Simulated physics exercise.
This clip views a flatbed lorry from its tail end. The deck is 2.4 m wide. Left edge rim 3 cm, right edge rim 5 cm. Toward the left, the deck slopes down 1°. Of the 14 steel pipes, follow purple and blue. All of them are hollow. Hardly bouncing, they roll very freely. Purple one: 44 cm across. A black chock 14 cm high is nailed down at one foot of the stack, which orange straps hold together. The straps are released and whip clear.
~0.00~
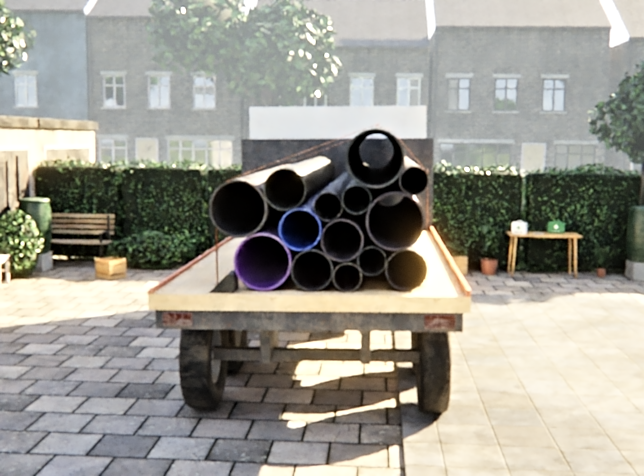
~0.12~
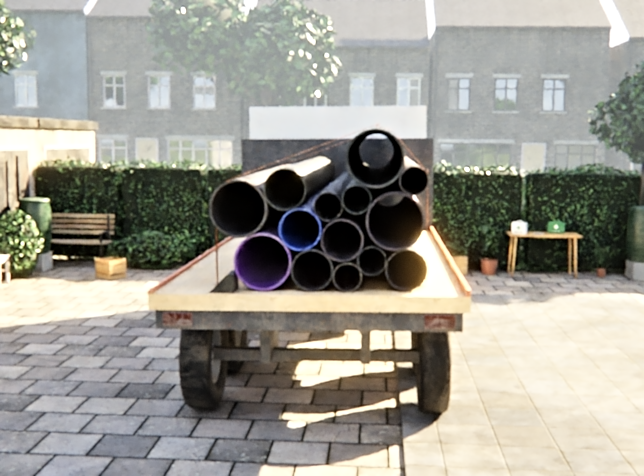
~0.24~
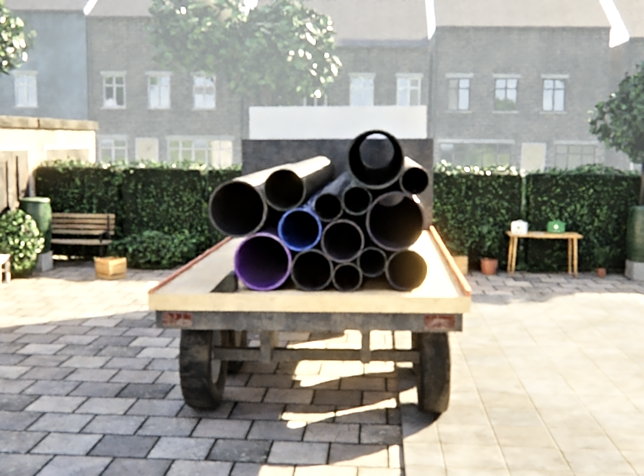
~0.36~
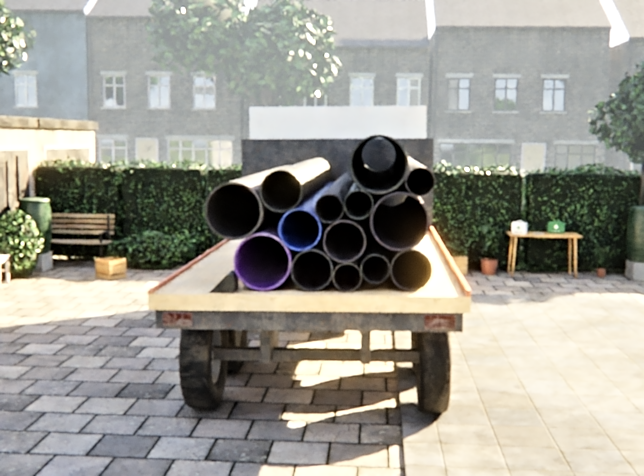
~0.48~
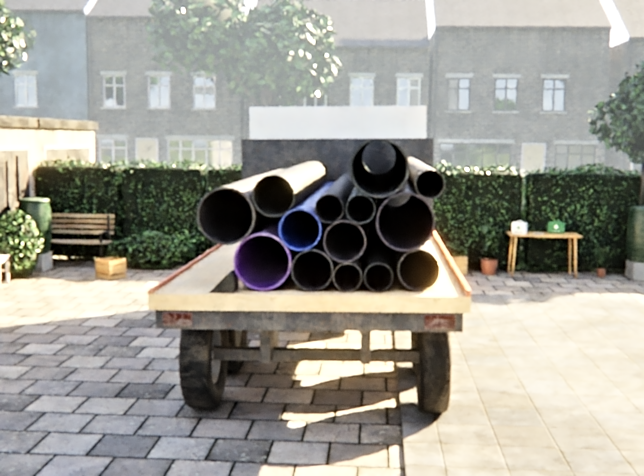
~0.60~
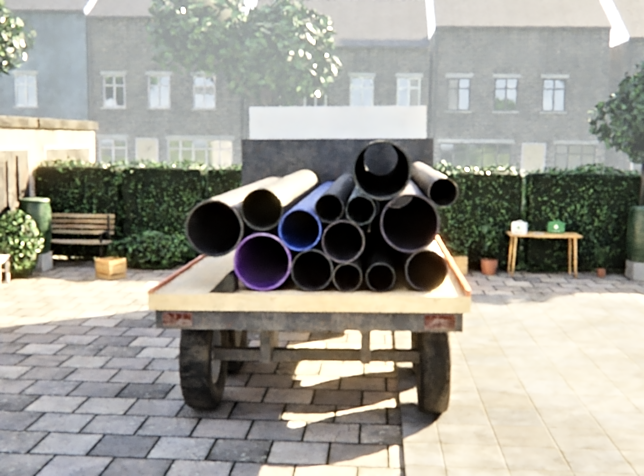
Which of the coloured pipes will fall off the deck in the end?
Purple will not, blue will not.
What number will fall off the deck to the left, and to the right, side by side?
Left-hand count: 2; right-hand count: 2.
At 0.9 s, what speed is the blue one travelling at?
Its speed is roughly 0.0 m/s.
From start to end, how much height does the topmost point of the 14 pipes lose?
About 50 cm.
By 0.9 s, purple is on the deck, 85 cm from the left edge; blue is up on others, 115 cm from the left edge; 1 of 14 is off.
Finally (5.8 s), purple is on the deck, 85 cm from the left edge; blue is up on others, 115 cm from the left edge; 4 of 14 are off.
